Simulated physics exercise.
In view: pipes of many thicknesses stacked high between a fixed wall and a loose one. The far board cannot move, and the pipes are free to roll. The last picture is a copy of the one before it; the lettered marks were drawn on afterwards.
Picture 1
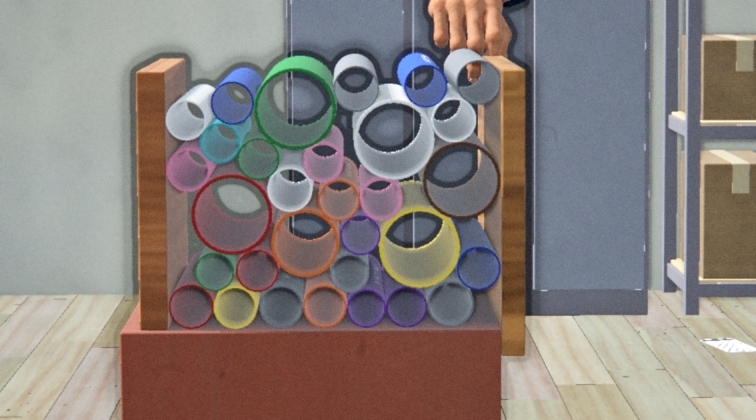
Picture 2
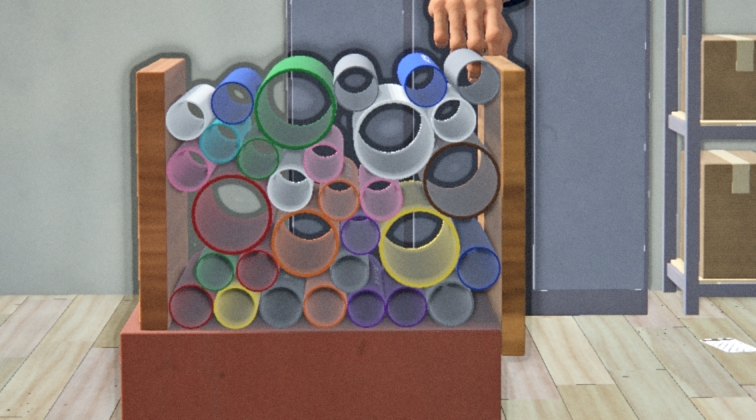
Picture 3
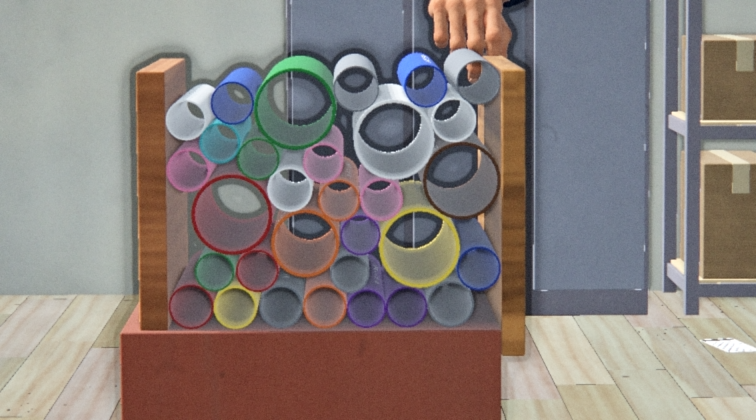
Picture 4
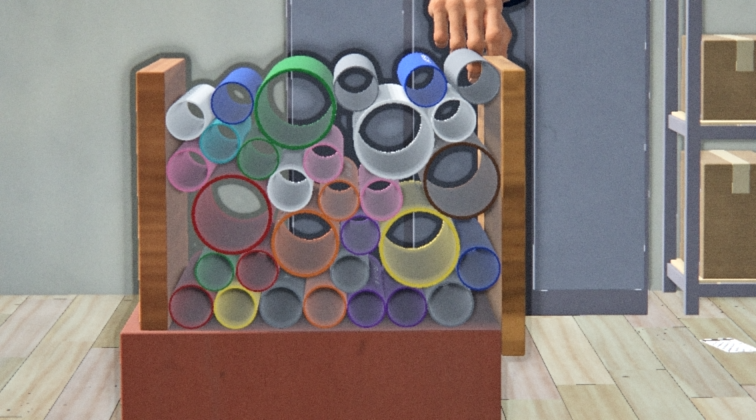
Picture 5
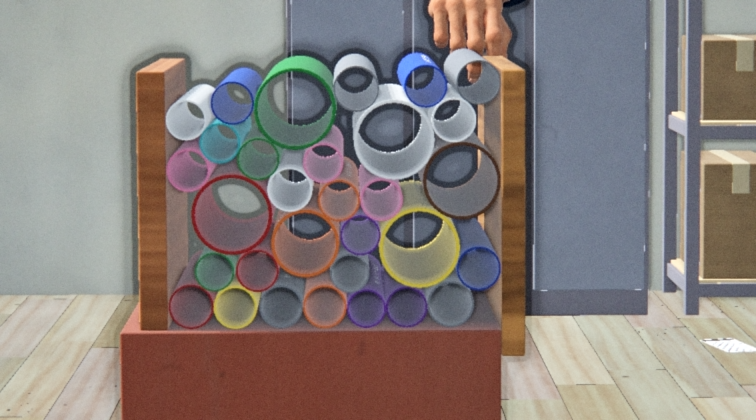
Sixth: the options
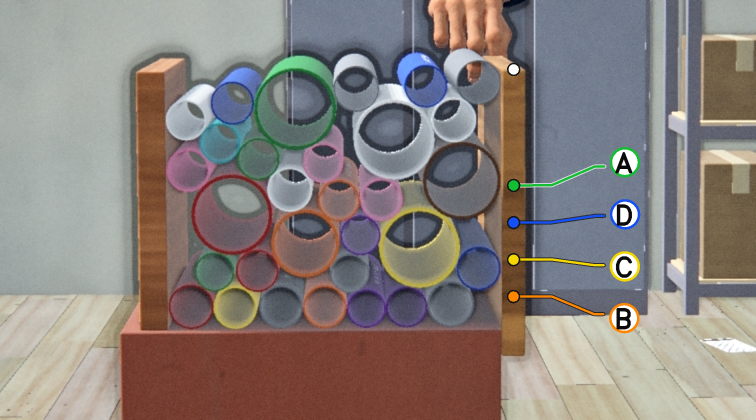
In a storeroom, a hand stays above a stack of colourful pipes, and nothing moves.
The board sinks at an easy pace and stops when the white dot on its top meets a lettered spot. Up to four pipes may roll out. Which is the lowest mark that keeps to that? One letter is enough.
D is the limit.
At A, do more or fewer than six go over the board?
At A, fewer than six.
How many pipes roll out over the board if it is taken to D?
At D the number is three.
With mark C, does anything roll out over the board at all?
Yes.
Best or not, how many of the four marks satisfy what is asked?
Two of them.
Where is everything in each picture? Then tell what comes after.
A turquoise pipe (220, 143); a grey pipe (356, 88); side board (500, 193), in the first picture.
Side board (500, 193); a red pipe (191, 306), in the second picture.
A purple pipe (407, 306); a red pipe (257, 270), in the third picture.
A brown pipe (461, 181); a green pipe (259, 158), in the fourth picture.
A turquoise pipe (220, 143); a grey pipe (356, 88); side board (500, 193), in the fifth picture.
On the marked copy, A at (514, 186); B at (514, 296); C at (514, 260); D at (514, 223); the white dot at (514, 70).
With D. Early on, top of the board (501, 140).
Further on, top of the board (501, 220).
At the end, top of the board (501, 222), three out over the board.
As for the rest, A one out over the board; B more than four out over the board; C five out over the board.
